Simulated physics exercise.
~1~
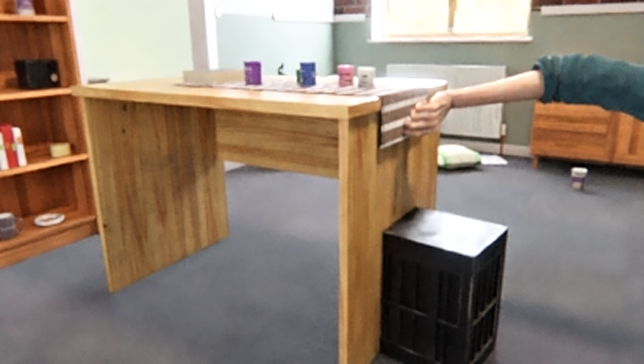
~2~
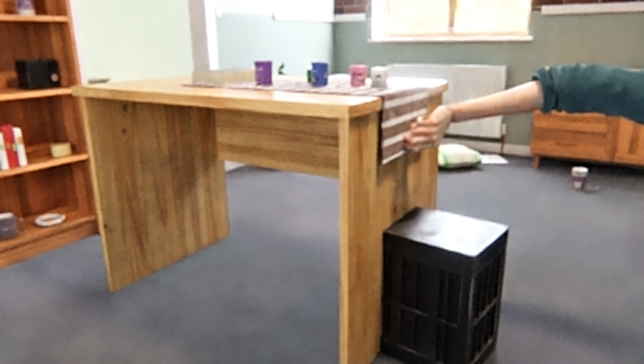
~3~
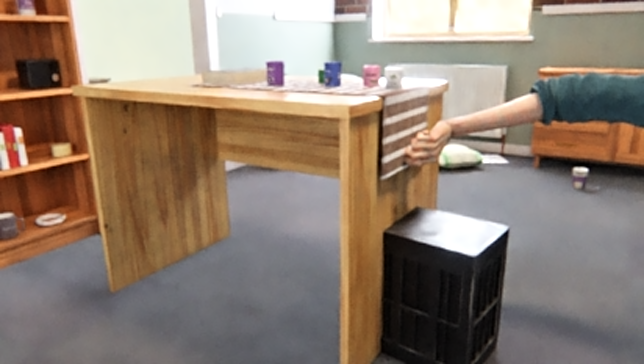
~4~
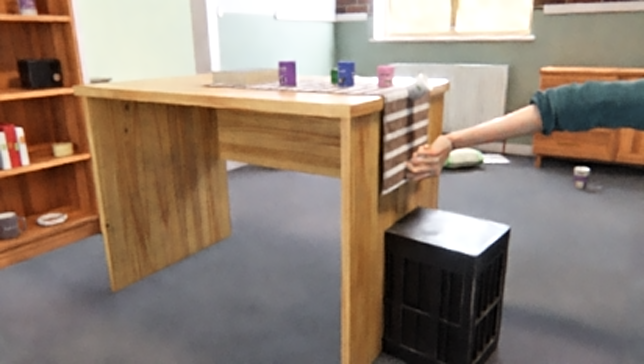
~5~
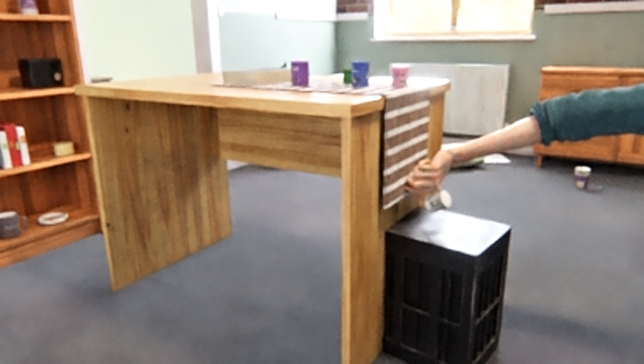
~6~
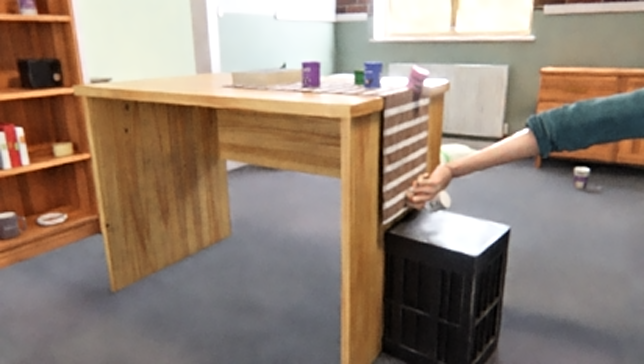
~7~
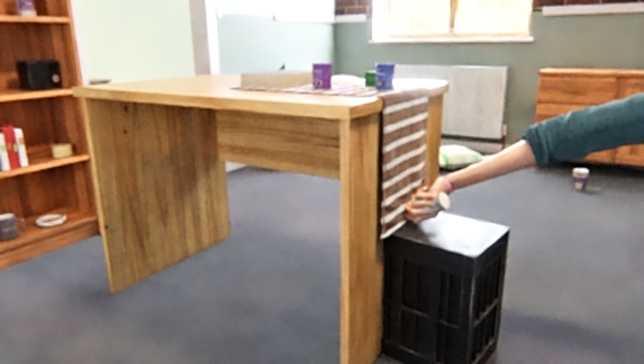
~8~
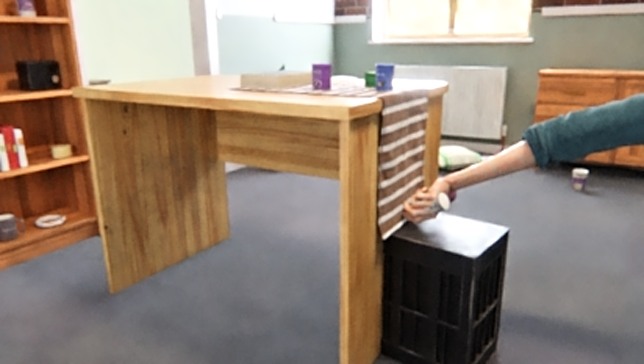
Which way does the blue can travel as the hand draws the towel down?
The blue can moves to the right, carried along on the towel towards the end of the table.
